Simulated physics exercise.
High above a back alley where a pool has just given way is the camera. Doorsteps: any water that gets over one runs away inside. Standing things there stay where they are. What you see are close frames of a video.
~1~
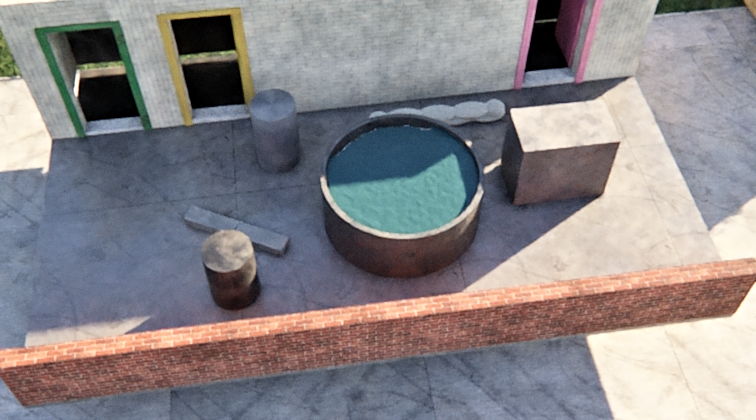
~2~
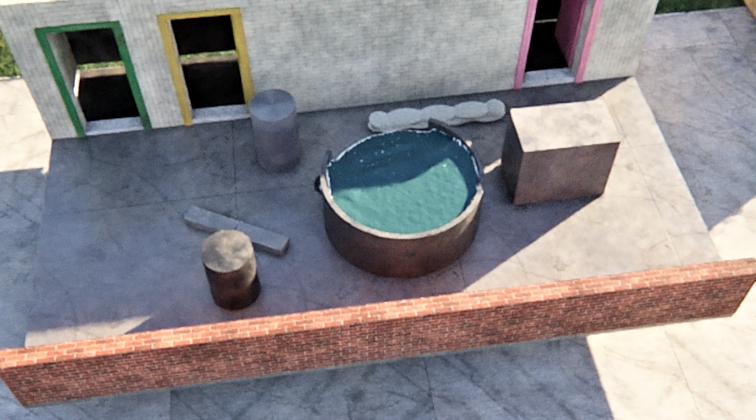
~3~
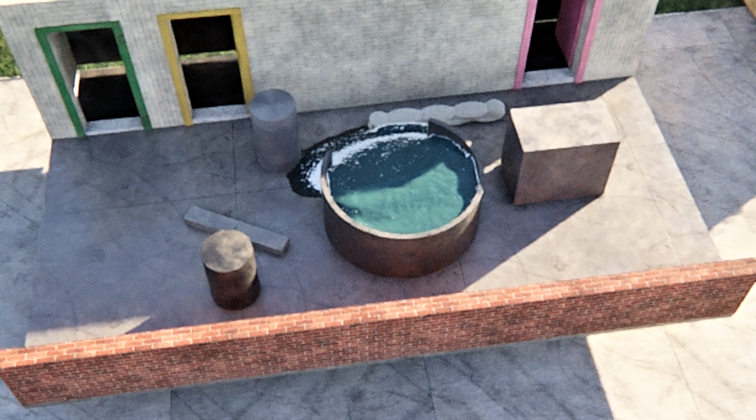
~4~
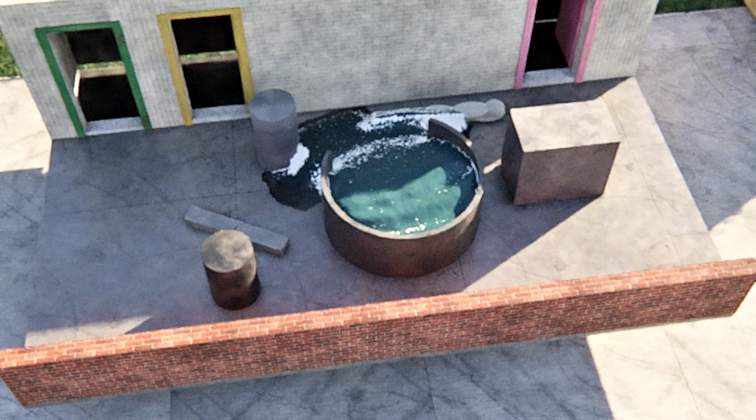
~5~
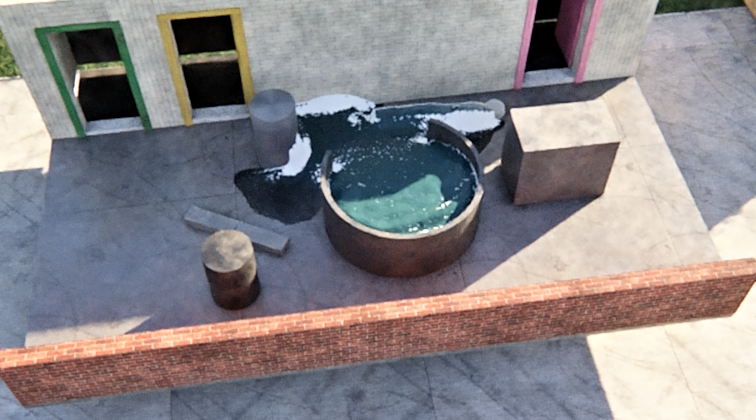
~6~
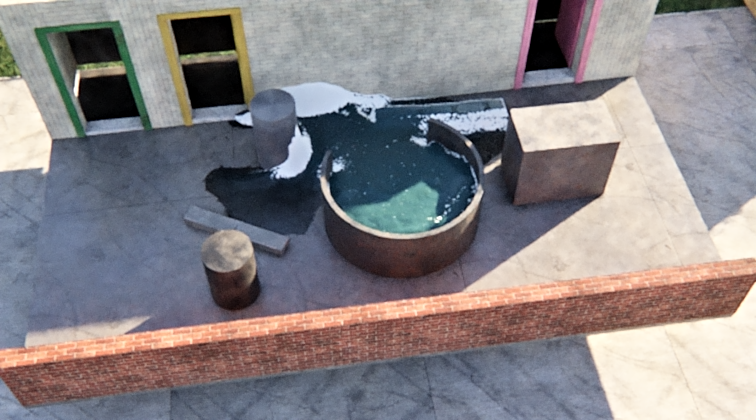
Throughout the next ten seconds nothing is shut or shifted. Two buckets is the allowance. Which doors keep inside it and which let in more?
At the end, the green door will get two buckets at most; the yellow door will get more than two buckets; the pink door will get two buckets at most.
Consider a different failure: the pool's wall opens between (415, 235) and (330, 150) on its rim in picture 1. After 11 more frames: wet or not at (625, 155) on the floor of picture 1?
That spot ends up spared.
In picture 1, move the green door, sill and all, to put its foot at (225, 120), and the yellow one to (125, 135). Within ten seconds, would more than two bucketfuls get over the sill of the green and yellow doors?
The green one tops the limit, the yellow one stays within it.
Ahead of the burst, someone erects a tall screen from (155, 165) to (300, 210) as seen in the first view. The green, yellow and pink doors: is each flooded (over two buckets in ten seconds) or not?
I'd say the green door tops the limit, the yellow door tops the limit, and the pink door misses the limit.
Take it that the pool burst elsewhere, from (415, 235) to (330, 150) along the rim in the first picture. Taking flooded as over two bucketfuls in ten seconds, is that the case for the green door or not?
Well, I'd say the green door gets more.
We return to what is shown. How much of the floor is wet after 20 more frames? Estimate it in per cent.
About 60 percent.
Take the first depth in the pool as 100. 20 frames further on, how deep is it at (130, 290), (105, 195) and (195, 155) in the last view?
Respectively near 2, 4 and 6 per cent.
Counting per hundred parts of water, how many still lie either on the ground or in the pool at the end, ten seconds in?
Around 36 percent.
A moment on, water covers 35 % of the floor; the green door wet at the sill, nothing in, the yellow door wet at the sill, nothing in, the pink door wet at the sill, nothing in.
Next, water covers 50 % of the floor; the green door wet at the sill, nothing in, the yellow door under two buckets in, the pink door wet at the sill, nothing in.
Then, water covers 60 % of the floor; the green door wet at the sill, nothing in, the yellow door over two buckets in, the pink door wet at the sill, nothing in.
Later, water covers 60 % of the floor; the green door wet at the sill, nothing in, the yellow door over two buckets in, the pink door under two buckets in.
In the end, water covers 70 % of the floor; the green door under two buckets in, the yellow door over two buckets in, the pink door under two buckets in.
